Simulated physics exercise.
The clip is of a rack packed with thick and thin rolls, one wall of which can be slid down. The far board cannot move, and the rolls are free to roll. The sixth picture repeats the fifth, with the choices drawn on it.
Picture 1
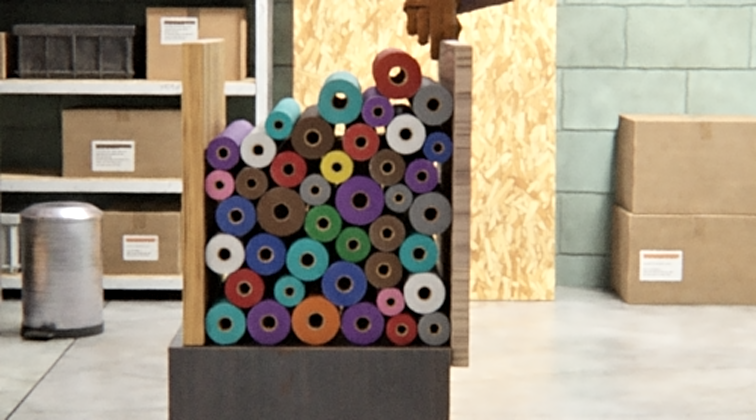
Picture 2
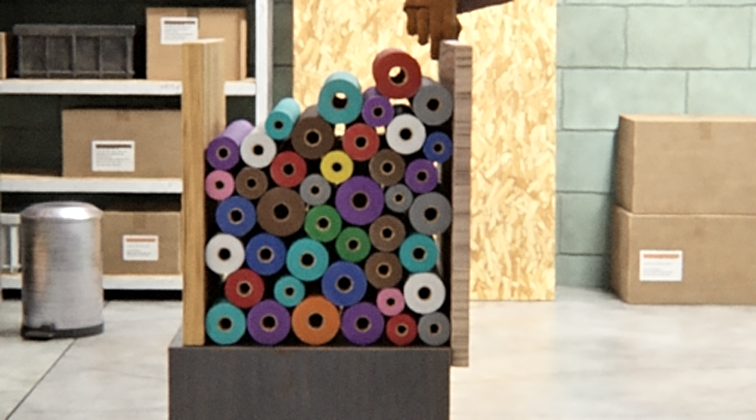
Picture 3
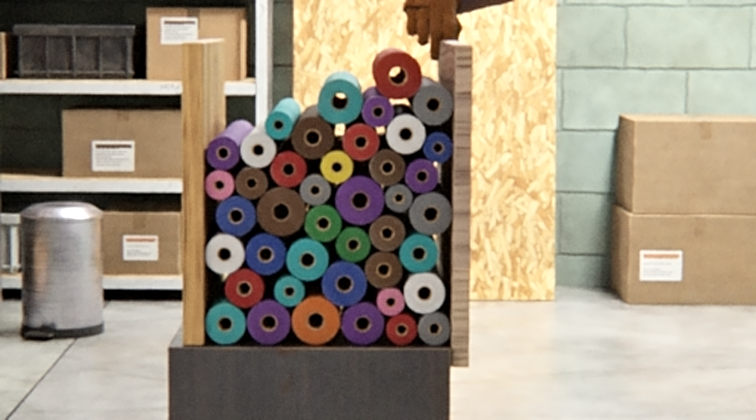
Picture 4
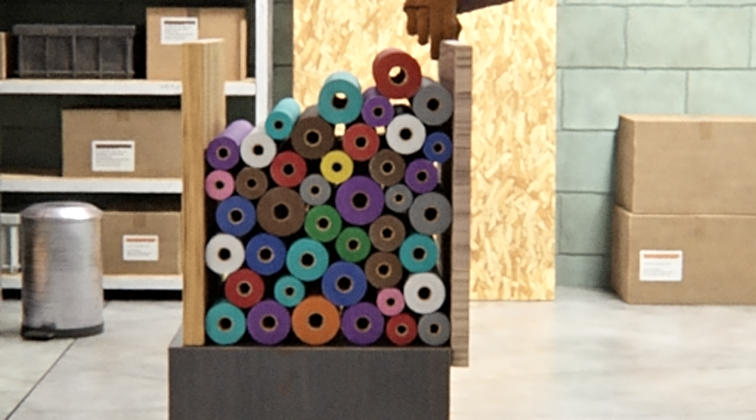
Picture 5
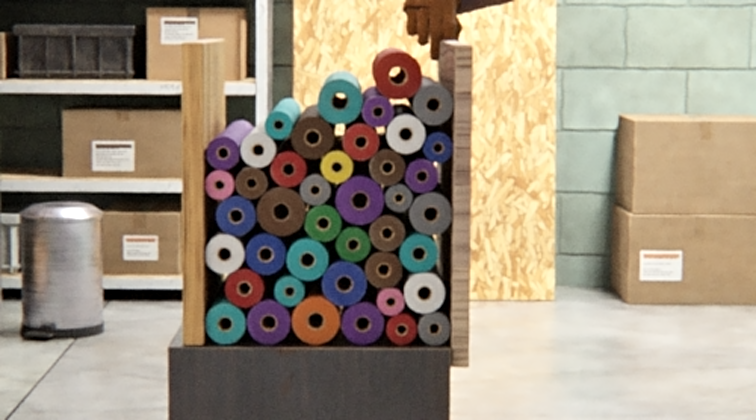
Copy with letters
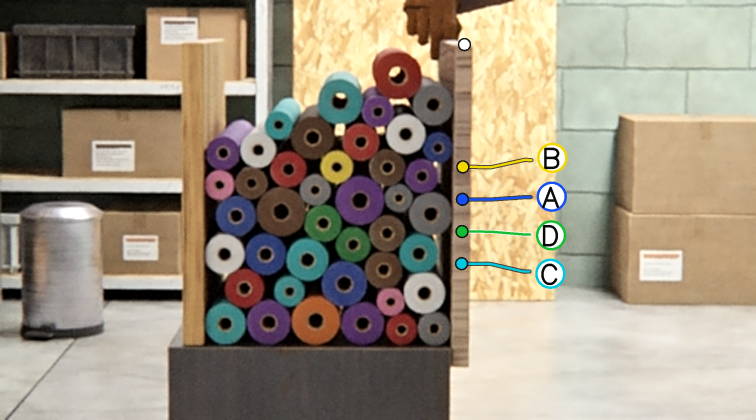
A gloved hand hovers almost still above the right wall of a rack of motionless colourful rolls.
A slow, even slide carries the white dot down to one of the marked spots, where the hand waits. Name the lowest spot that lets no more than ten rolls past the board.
Mark D is as low as it can go.
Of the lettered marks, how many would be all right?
The number is three.
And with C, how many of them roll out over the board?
At C the number is eleven.
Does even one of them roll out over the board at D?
Yes.
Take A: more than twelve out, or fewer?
At A, fewer than twelve.
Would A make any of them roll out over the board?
Yes, at A.
On the marked copy, A at (462, 200); B at (463, 167); C at (462, 264); D at (462, 232); the white dot at (464, 44).
Taking D. A third of the way, top of the board (454, 127).
Two thirds of the way, top of the board (453, 217).
When it is over, top of the board (453, 231), about seven out over the board.
As for the rest, A about five out over the board; B two out over the board; C eleven out over the board.
